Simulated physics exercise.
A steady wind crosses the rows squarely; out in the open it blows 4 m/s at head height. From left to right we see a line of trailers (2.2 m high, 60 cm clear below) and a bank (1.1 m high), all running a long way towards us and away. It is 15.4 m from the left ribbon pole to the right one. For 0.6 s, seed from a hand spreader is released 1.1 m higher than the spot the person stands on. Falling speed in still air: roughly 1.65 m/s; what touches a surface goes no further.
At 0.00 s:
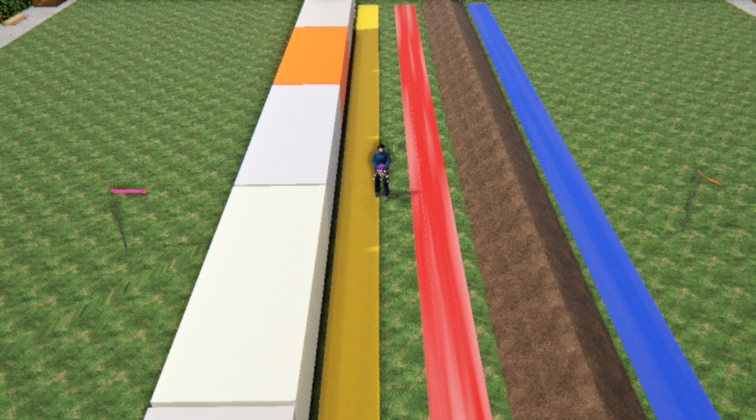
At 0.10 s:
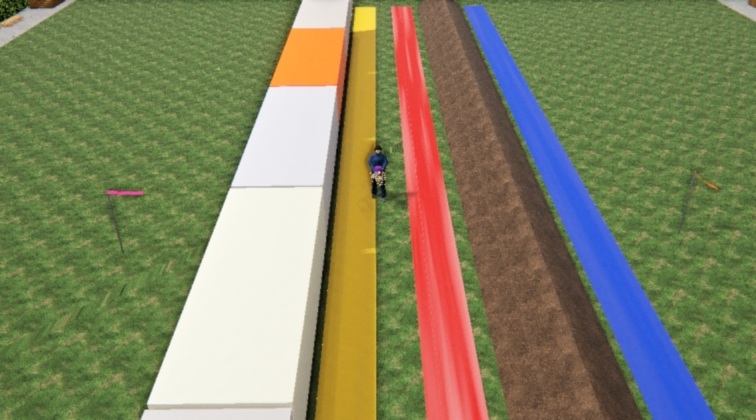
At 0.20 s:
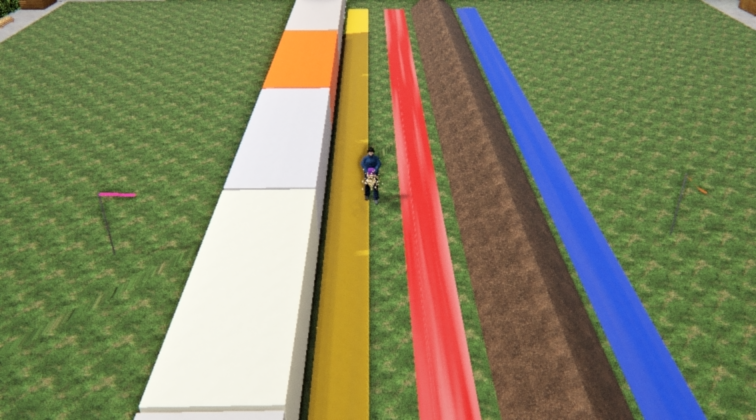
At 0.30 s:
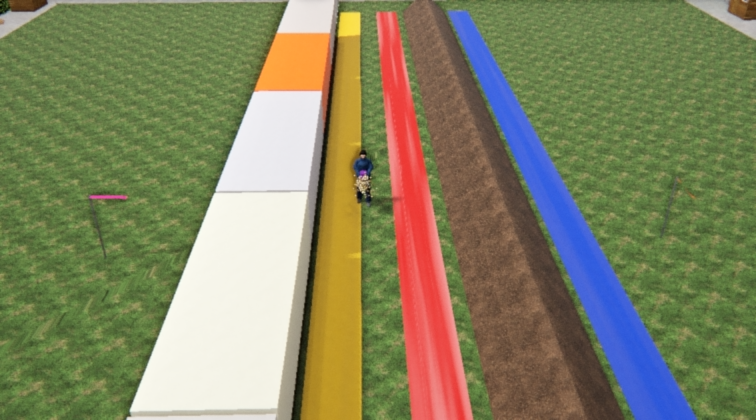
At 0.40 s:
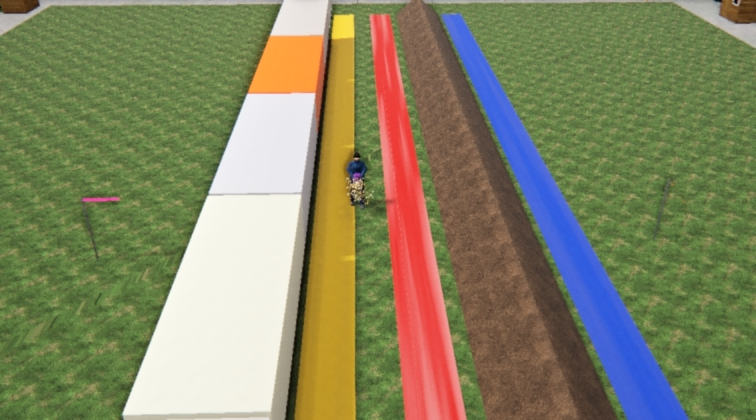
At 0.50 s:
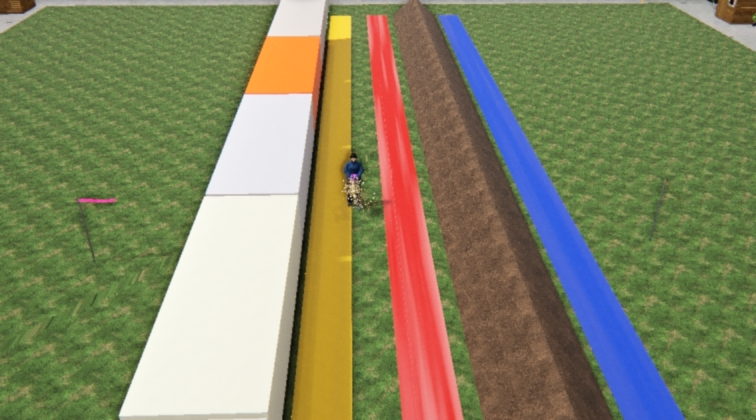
A small figure in dark blue stands on a wide green lawn, seen from high above, on the right edge of a yellow strip. To the left runs a long row of white and orange box-like trailers, and to the right lie a red strip, a brown earth bank and a blue strip. Pale specks gather low around the figure as the view drifts slightly, shifting everything gently left and a little downward.
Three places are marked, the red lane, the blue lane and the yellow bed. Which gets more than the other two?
The red one.
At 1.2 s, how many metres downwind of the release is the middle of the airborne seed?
About 0.5 m.
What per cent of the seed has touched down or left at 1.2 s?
About 50 %.
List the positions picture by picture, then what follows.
The first frame shows the left ribbon ends at (146, 192), leaning 85 degrees to the right, the seed in the air spans x = 375 to 390 around y = 175 and it comes from (381, 172).
The second frame shows the seed in the air spans x = 370 to 385 around y = 180, the red one passes (432, 234), the yellow one passes (354, 235) and the blue one passes (589, 232).
The third frame shows the left ribbon ends at (135, 195), leaning 85 degrees to the right, the seed in the air spans x = 365 to 380 around y = 180 and the top of the line of trailers crosses (281, 145).
The fourth frame shows the seed in the air spans x = 355 to 370 around y = 185, the red one passes (411, 196), the yellow one passes (342, 197) and the blue one passes (550, 194).
The fifth frame shows the left ribbon ends at (119, 199), leaning 90 degrees to the right and the seed in the air spans x = 350 to 365 around y = 190.
The sixth frame shows the seed in the air spans x = 345 to 370 around y = 190 and the top of the bank crosses (483, 182).
After 1.2 s, 52 % is in the air or yet to come; 22 % lies on the red lane, 0 % on the yellow bed and 0 % on the blue lane; the middle of what still flies is 0.3 m above the low ground, near (376, 206).
After 2.0 s, 4 % is in the air or yet to come; 60 % lies on the red lane, 0 % on the yellow bed and 0 % on the blue lane.
After 3.5 s, 0 % is in the air or yet to come; 61 % lies on the red lane, 0 % on the yellow bed and 0 % on the blue lane.
After 8.0 s, 0 % is in the air or yet to come; 61 % lies on the red lane, 0 % on the yellow bed and 0 % on the blue lane.
After 45.0 s, 0 % is in the air or yet to come; 61 % lies on the red lane, 0 % on the yellow bed and 0 % on the blue lane.
